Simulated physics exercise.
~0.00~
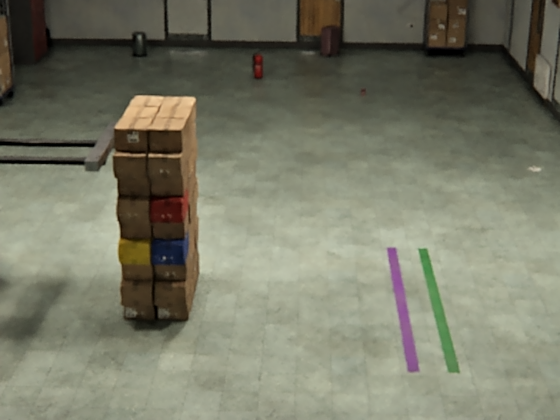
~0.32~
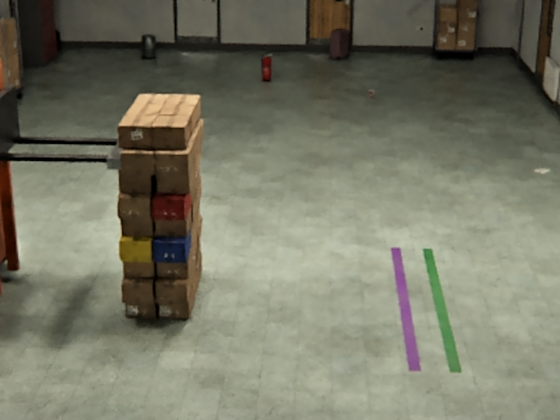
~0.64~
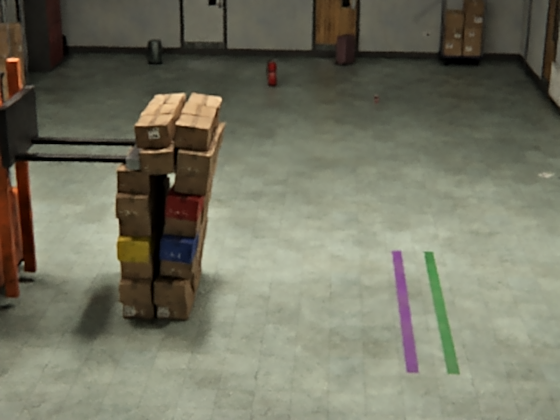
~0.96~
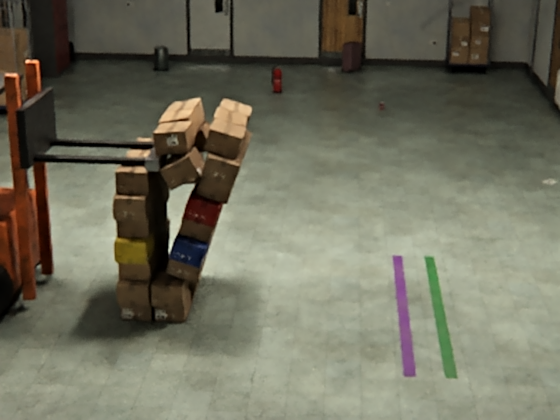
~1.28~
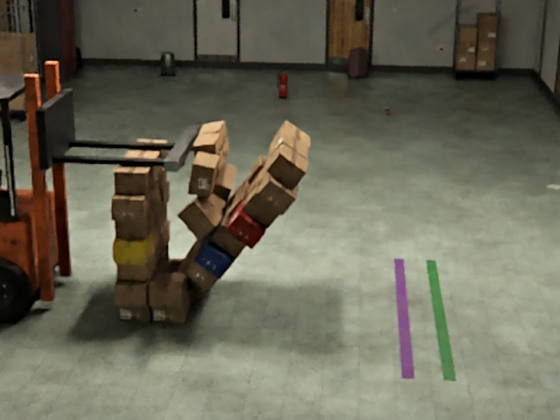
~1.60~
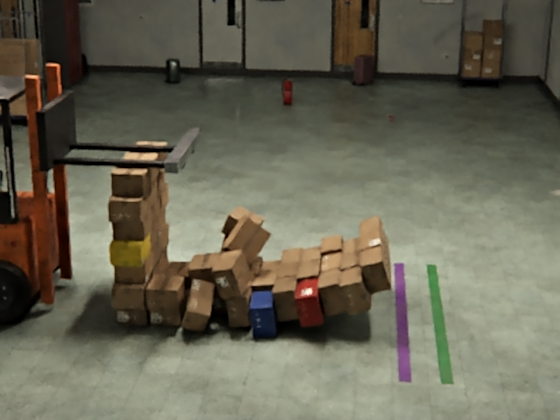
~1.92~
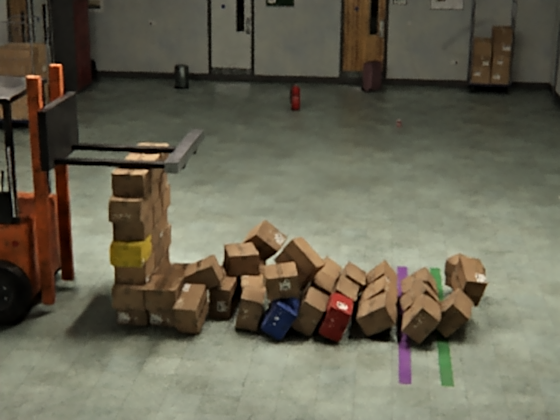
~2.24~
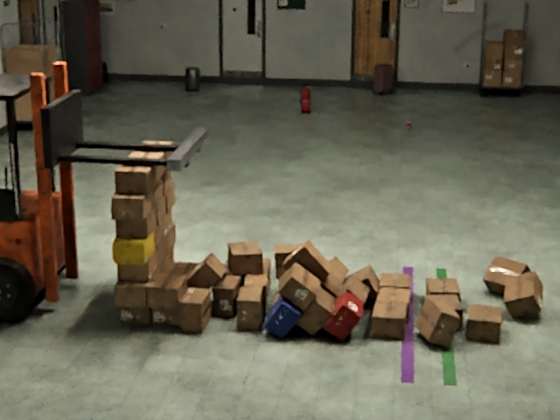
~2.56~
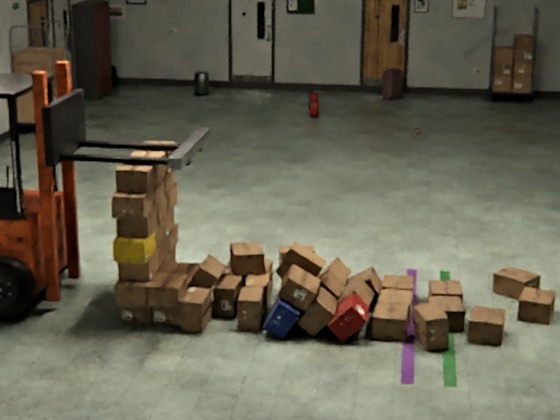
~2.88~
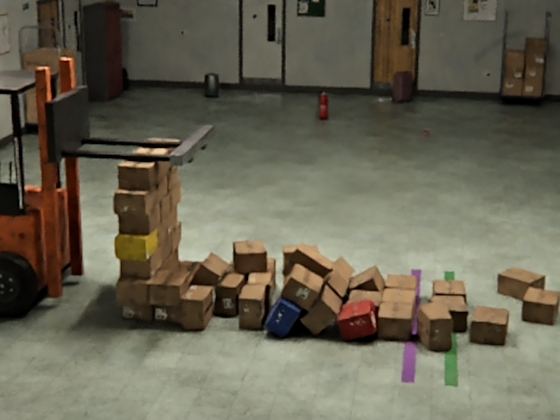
The clip shows a forklift's beam pushing right into a tall stack of cartons, tipping its right side over so the cartons spill across the floor. Several land past the purple line, while the red and blue ones stop short and the left column with the yellow carton stays standing.
